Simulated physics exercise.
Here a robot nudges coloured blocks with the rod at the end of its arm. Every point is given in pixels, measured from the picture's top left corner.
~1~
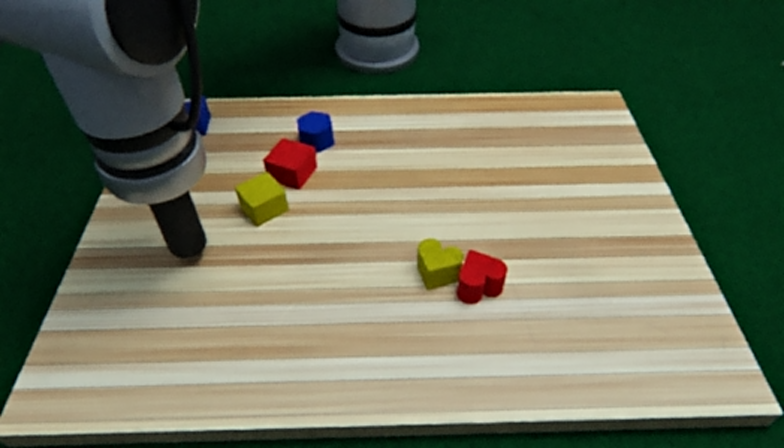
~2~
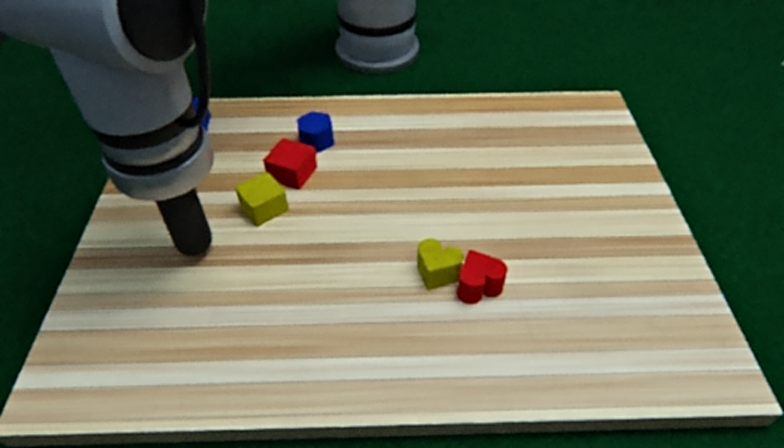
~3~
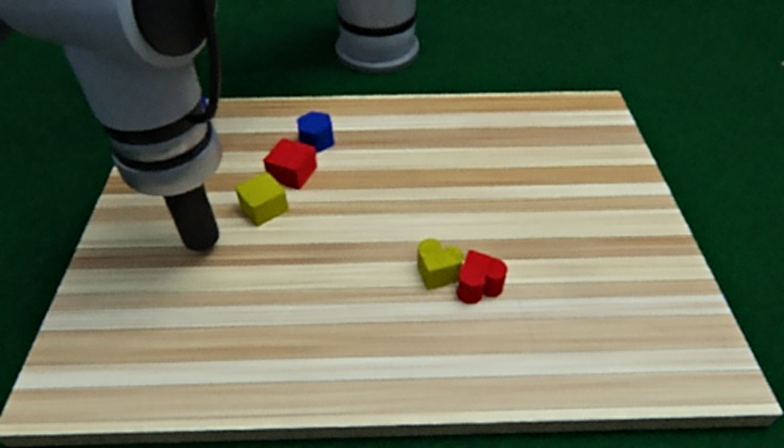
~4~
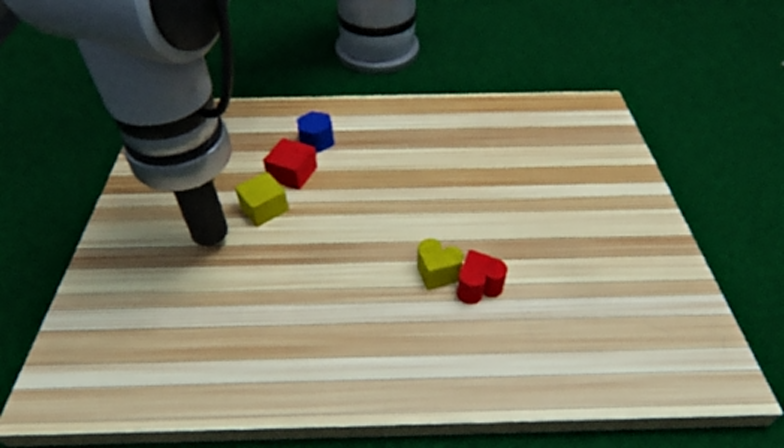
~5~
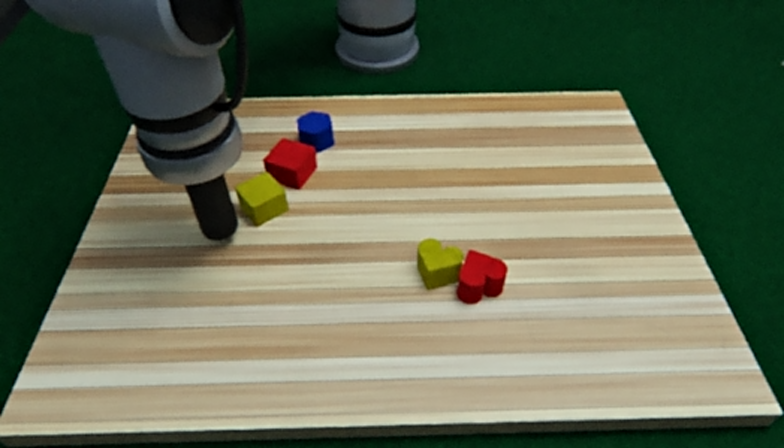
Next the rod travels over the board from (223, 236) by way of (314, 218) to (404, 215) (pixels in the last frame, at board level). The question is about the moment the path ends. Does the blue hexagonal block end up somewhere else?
Final answer: No.
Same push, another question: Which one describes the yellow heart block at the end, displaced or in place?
The push misses it.
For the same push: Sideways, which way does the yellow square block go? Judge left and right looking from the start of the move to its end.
The yellow square block goes left.
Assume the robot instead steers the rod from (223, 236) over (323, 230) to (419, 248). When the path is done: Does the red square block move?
Short answer: No.
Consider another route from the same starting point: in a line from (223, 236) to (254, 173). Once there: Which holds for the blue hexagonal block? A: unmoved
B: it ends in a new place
The answer is A.
On the path given first. One third of the way, rod at (284, 213); yellow square block at (289, 175), turned 50° anticlockwise; red square block at (292, 150), turned 20° anticlockwise.
Two thirds of the way, rod at (344, 210); yellow square block at (295, 174), turned 55° anticlockwise; red square block at (293, 149), turned 25° anticlockwise.
At the end, rod at (404, 208); yellow square block at (295, 174), turned 55° anticlockwise; red square block at (293, 149), turned 25° anticlockwise; blue hexagonal block in place; yellow heart block in place.
